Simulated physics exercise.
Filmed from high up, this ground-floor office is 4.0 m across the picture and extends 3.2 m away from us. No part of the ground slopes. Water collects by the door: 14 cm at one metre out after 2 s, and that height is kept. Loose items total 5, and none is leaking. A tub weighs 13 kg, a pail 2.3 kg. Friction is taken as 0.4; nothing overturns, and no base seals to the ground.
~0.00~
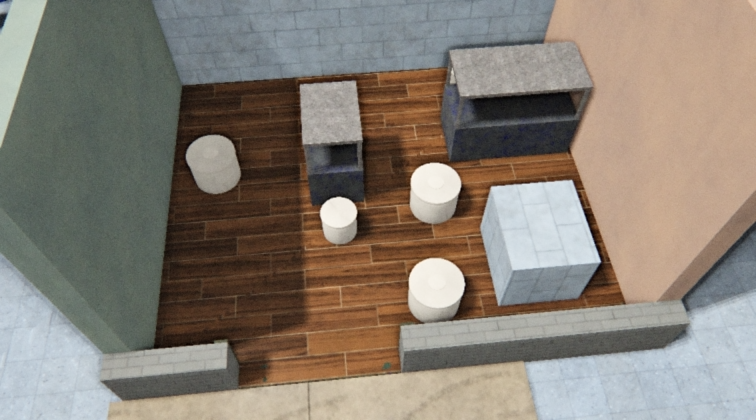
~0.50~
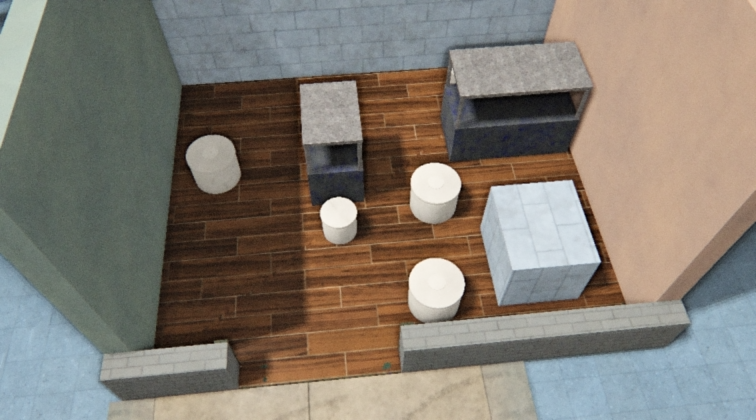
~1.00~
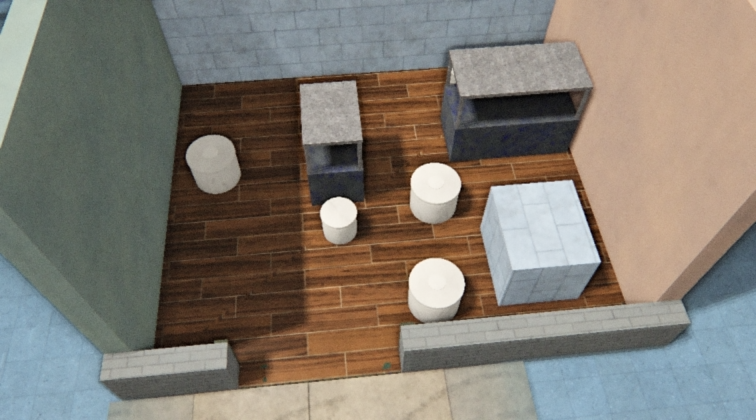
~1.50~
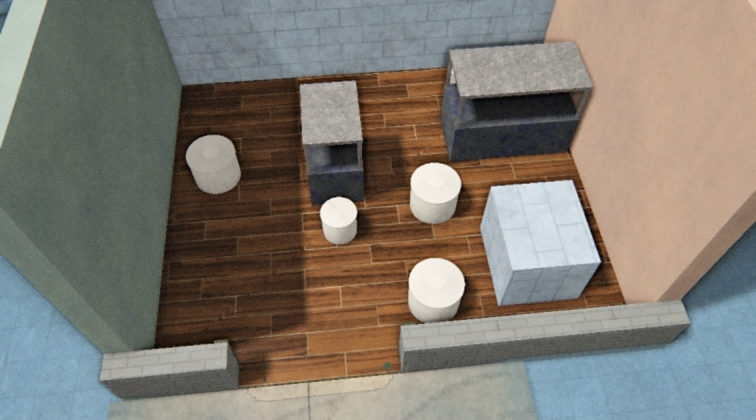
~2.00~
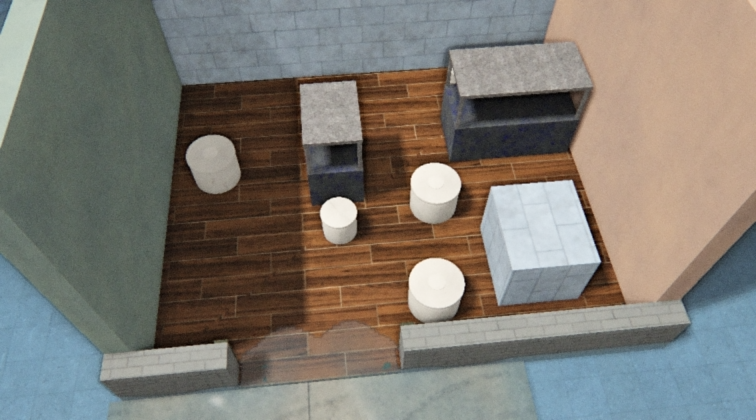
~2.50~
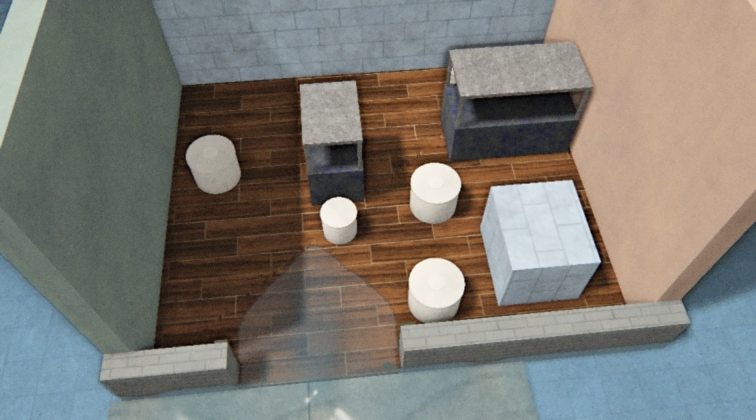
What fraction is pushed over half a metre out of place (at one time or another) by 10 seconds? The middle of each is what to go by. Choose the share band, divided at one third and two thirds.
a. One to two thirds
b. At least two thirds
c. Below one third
Option a: One to two thirds.
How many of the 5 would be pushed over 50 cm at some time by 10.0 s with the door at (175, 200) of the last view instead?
Result: 3 of them.
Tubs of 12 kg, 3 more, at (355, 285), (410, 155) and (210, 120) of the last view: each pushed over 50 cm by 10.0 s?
One by one, in that order: Above it, below it, above it.
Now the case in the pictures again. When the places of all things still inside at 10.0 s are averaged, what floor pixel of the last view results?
I'd put it around (424, 159).
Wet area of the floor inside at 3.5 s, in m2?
My estimate is roughly 4.0 m2.
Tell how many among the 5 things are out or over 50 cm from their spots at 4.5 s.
Result: 1.
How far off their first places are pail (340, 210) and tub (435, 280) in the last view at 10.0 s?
Respectively 250 and 0 centimetres.
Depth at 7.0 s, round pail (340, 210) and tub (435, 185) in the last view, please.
I'd put it at 5 cm and 3 cm respectively.
After 3.5 s 0 of 5 are over 50 cm from their spots; 1 afloat.
After 4.5 s 1 of 5 are over 50 cm from their spots; 1 afloat.
After 7.0 s 1 of 5 are over 50 cm from their spots; 1 afloat.
After 10.0 s 2 of 5 are over 50 cm from their spots, and 2 have been at some point; 3 afloat.
